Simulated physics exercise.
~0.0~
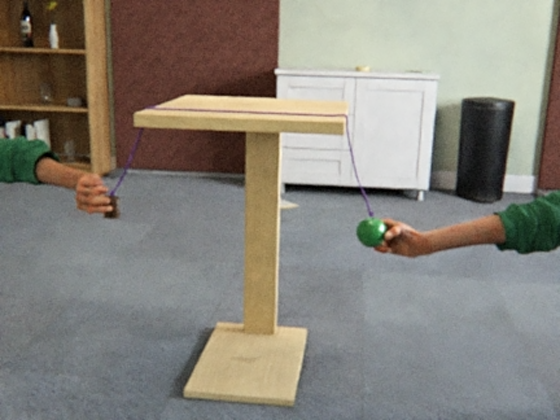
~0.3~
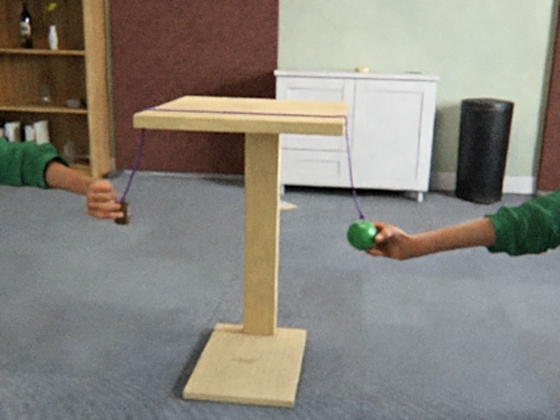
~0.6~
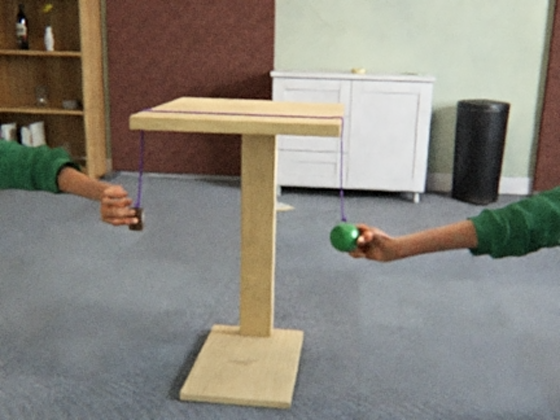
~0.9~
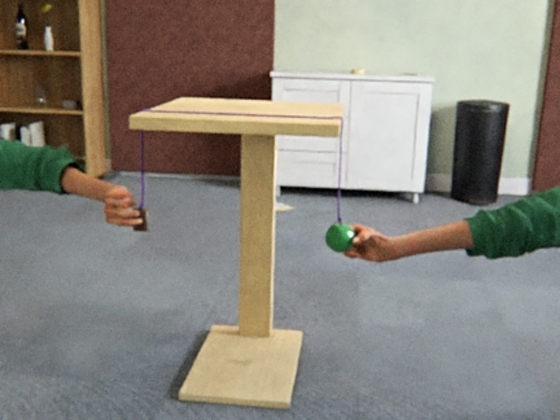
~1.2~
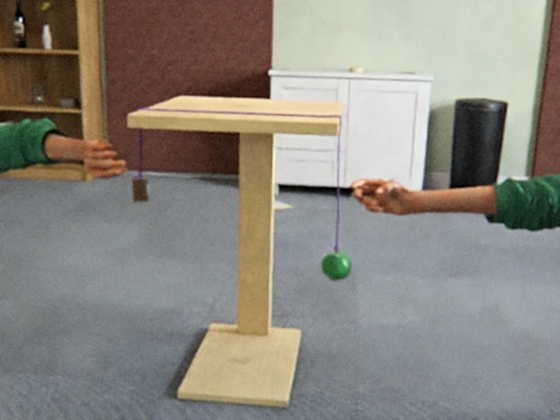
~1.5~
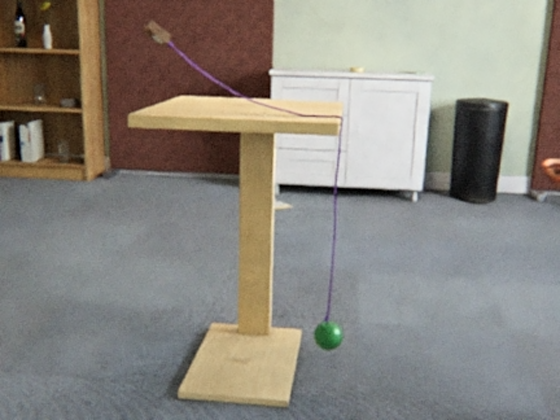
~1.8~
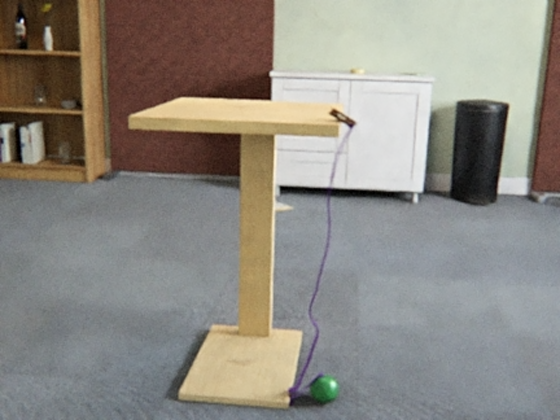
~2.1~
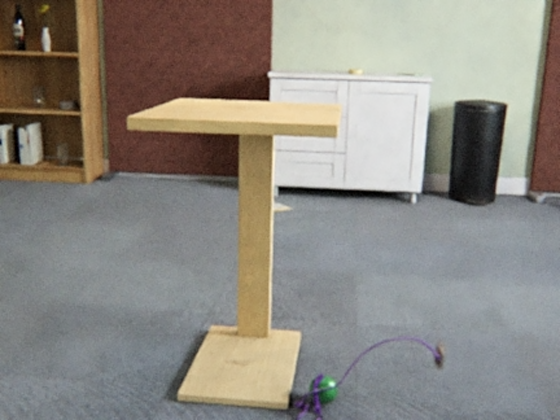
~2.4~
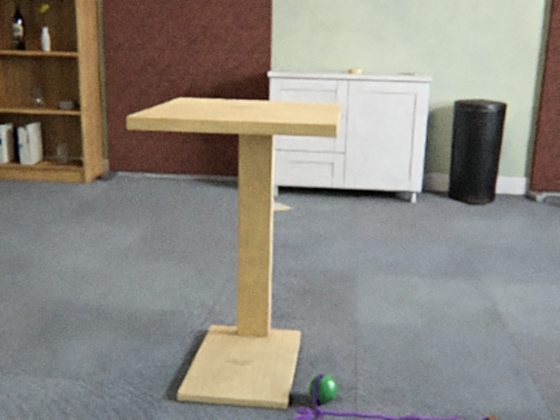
A green apple and a small brown matchbox, joined by a purple ribbon draped over a wooden side table, hung free once two hands let go; the apple dropped, dragging the matchbox up across the top and off the right side, and both landed on the floor.
